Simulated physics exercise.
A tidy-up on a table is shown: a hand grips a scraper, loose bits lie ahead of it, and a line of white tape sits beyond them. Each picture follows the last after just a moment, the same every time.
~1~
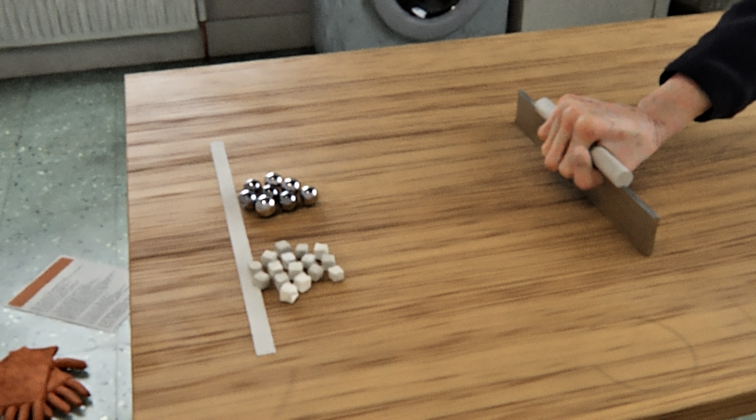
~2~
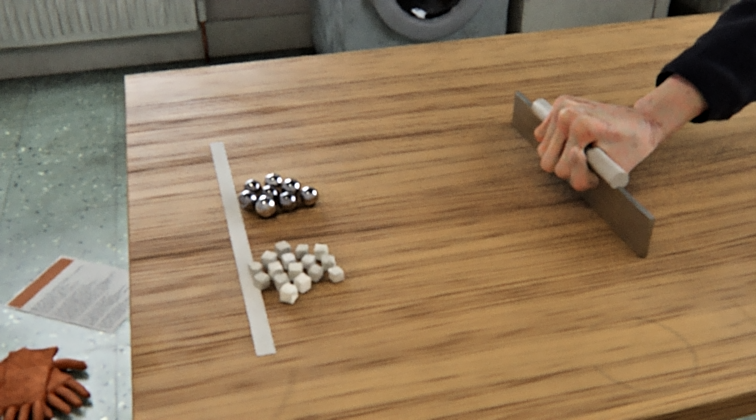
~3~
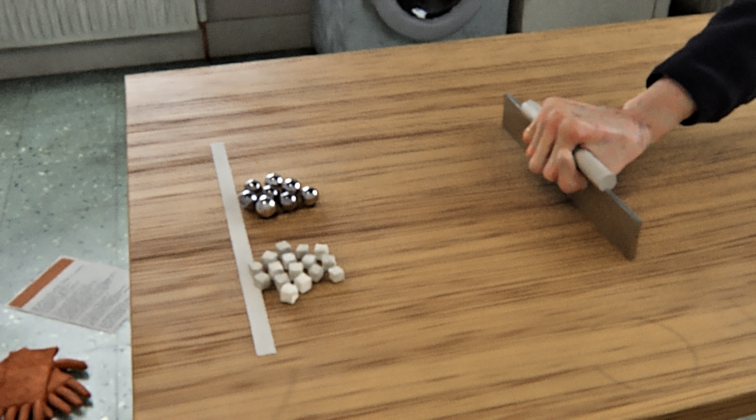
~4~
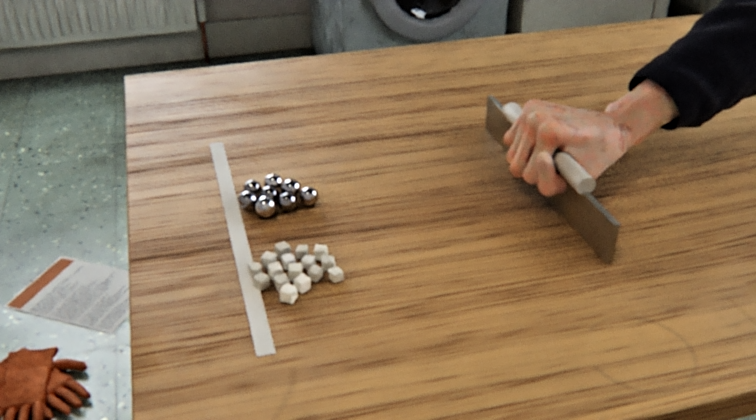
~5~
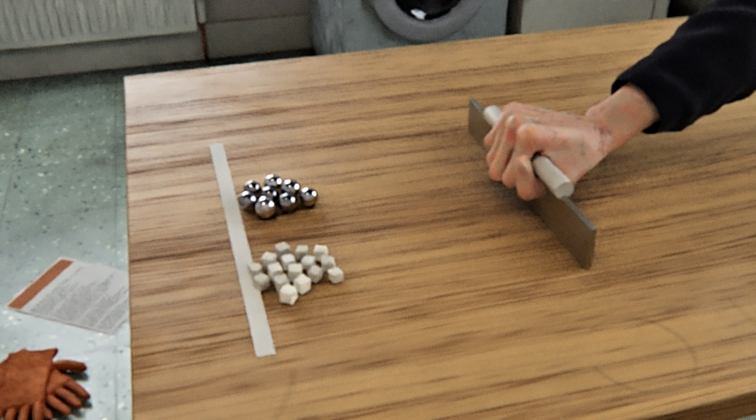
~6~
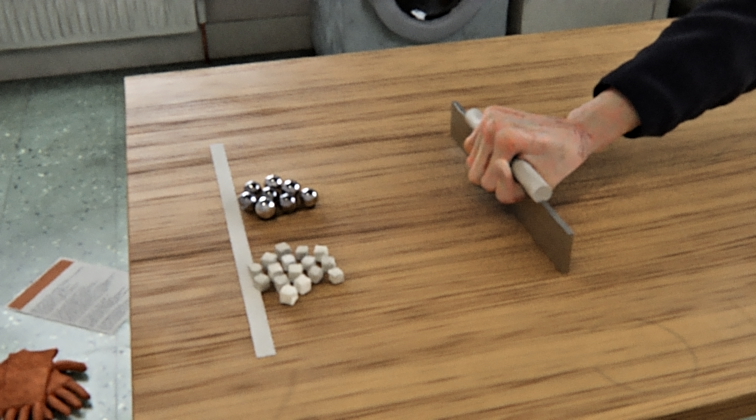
The clip shows a hand sliding a wide scraper leftward across a wooden table, slowly at first, then faster, while shiny steel balls and pale sugar cubes lie still beside a strip of white tape on the left.
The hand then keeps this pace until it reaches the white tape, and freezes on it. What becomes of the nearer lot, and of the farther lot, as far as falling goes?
My prediction: The nearer lot does not spill. The farther lot spills in part.
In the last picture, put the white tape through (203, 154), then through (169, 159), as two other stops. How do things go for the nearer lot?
At the first spot it does not fall, and at the second spot it has some fall off.
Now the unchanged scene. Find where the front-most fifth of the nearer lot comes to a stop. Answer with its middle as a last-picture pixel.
In the final frame you'd find it around (185, 271).
Then, 0.39 s past the last view, scraper still moving, near (362, 178); nearer lot all on the table, its front near (256, 272); farther lot all on the table, its front near (248, 202).
Then, 0.79 s past the last view, scraper stopped at the white tape; nearer lot all on the table, its front near (183, 272); farther lot all on the table, its front near (158, 217).
Then, 1.07 s past the last view, scraper stopped at the white tape; nearer lot all on the table, its front near (179, 272); farther lot most over the edge.
Finally, scraper stopped at the white tape; nearer lot all on the table, its front near (179, 272); farther lot all over the edge.
